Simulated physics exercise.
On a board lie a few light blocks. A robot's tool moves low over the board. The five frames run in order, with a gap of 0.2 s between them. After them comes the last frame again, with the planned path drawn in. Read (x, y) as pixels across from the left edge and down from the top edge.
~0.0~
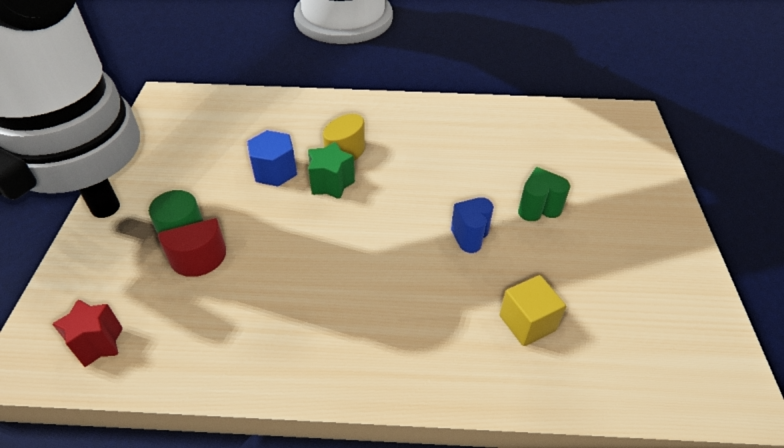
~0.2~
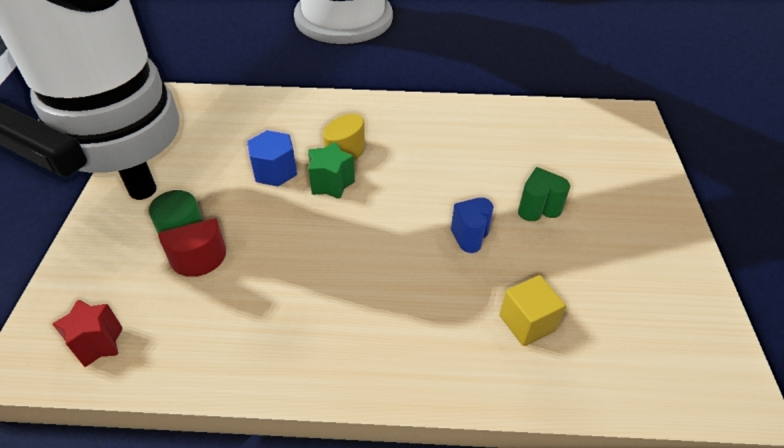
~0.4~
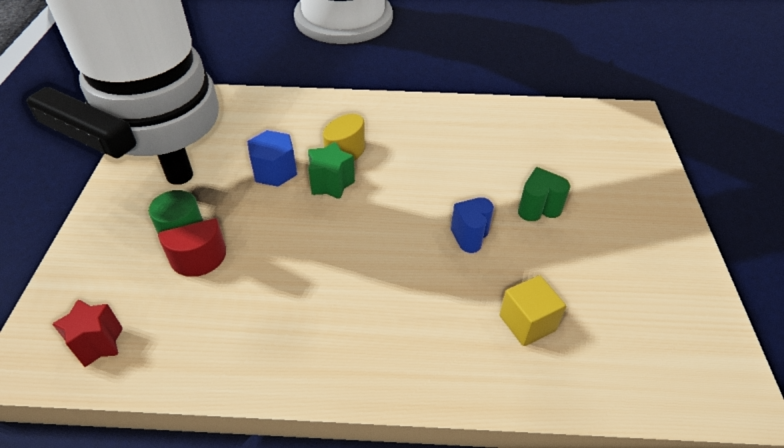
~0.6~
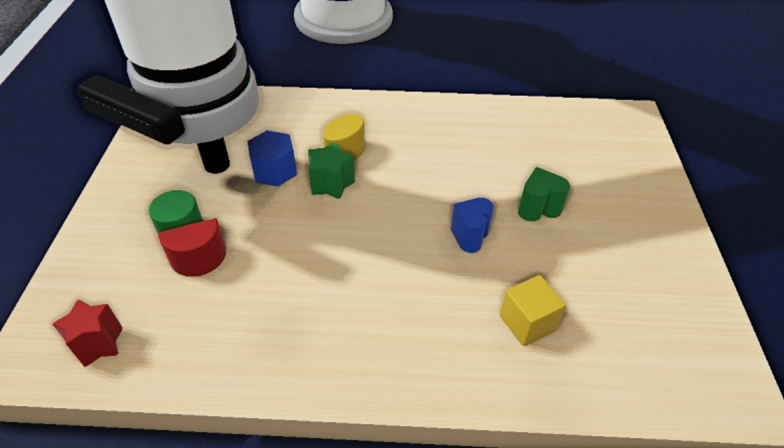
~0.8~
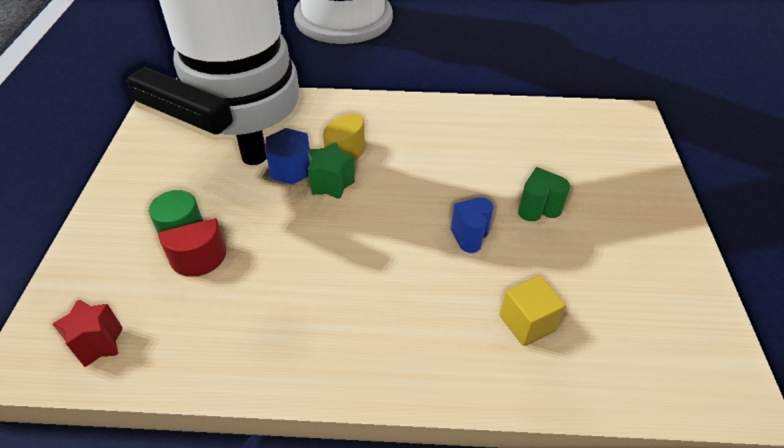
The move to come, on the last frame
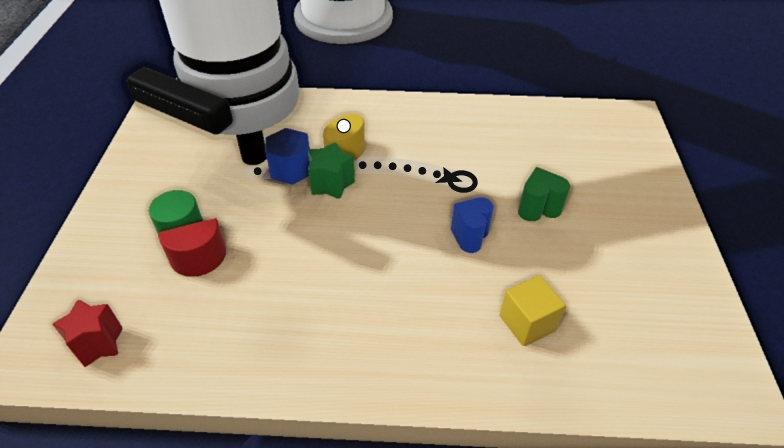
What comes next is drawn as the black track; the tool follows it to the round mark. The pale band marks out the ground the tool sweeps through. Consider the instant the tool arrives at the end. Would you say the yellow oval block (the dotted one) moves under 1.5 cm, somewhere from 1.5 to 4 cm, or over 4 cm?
Once the path is done, the yellow oval block lies more than 4 cm from its present place.
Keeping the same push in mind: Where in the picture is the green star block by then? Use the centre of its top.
In the picture, it is at (365, 163).
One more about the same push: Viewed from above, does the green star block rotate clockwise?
Answer: Yes.
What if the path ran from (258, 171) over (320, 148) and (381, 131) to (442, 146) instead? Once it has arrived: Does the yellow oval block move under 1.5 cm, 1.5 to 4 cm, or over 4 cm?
The block shifts more than 4 cm.
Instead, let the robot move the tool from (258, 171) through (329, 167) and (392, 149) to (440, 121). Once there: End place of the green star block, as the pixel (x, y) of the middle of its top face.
I'd guess (364, 163).
Path on the board, from (258, 171) over (362, 165) to (463, 181); the dot is on the yellow oval block.
On the path given first. One third of the way, tool (326, 153); blue hexagon (359, 136); green star block (363, 163), turned 95° clockwise; yellow oval block (387, 115), turned 50° anticlockwise.
Two thirds of the way, tool (397, 153); blue hexagon (428, 132), turned 25° anticlockwise; green star block (365, 163), turned 105° clockwise; yellow oval block (408, 109).
At the end, tool (465, 168); blue hexagon (454, 128), turned 55° anticlockwise; green star block (365, 163), turned 105° clockwise; yellow oval block (408, 109), turned 125° anticlockwise; blue heart-shaped block in place.
